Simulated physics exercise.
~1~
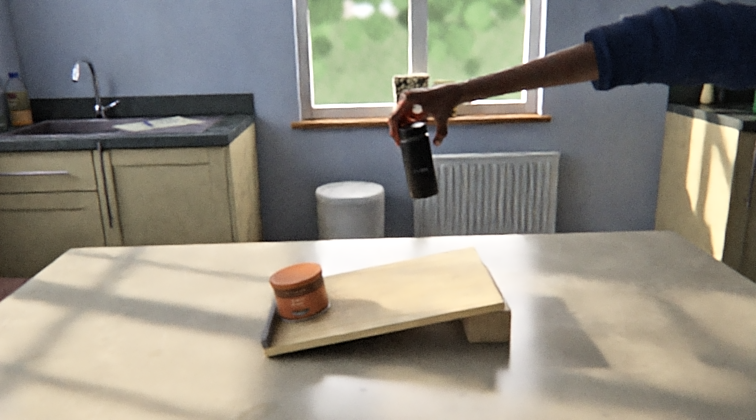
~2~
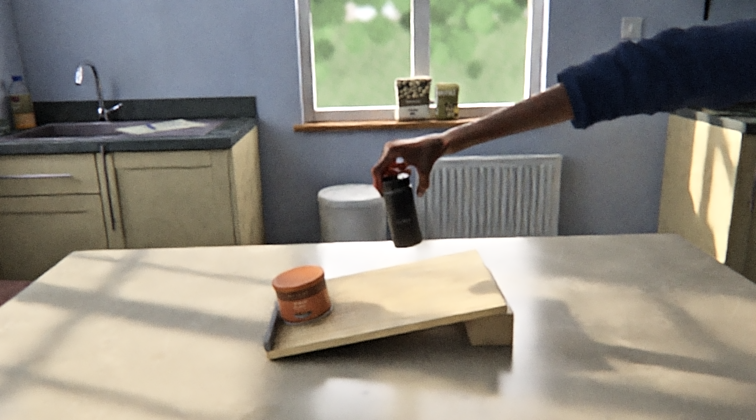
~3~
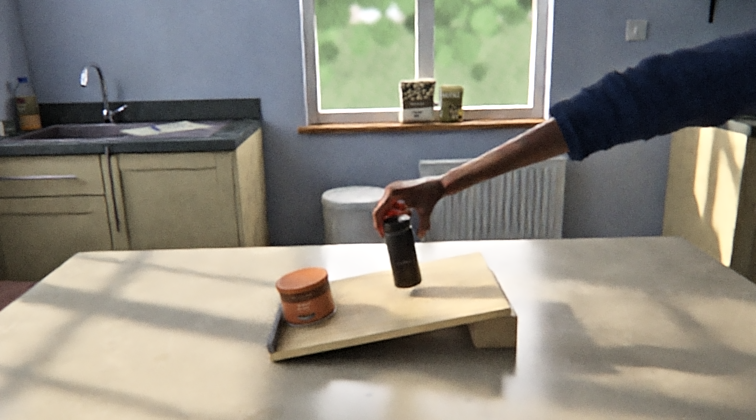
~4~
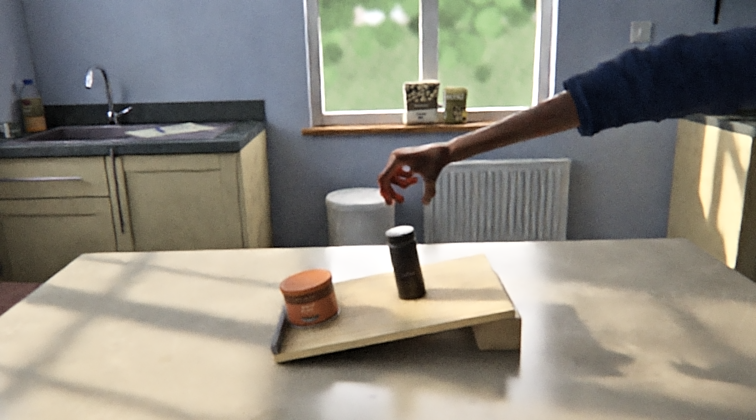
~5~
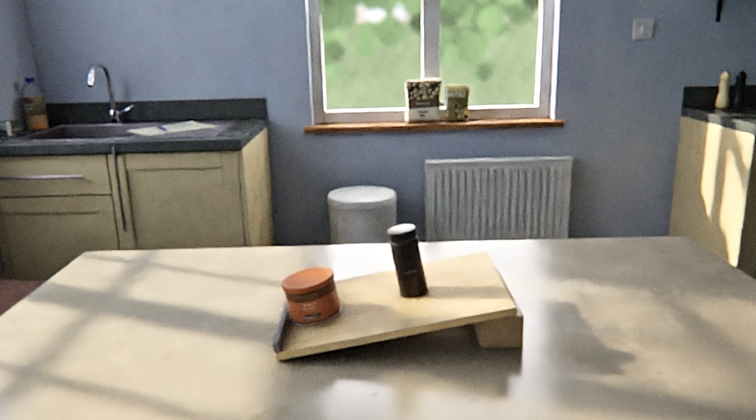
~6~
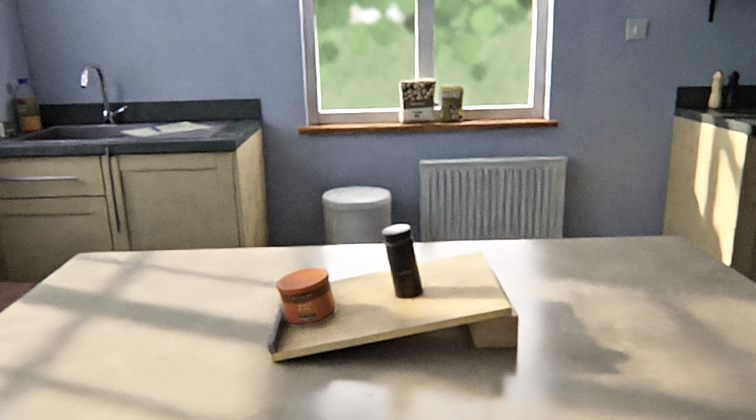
We see a hand lower a black shaker onto a sloping wooden board, to the right of an orange tub near its lower end, then let go and withdraw. The shaker stays leaning where it was placed, and the tub also remains still.
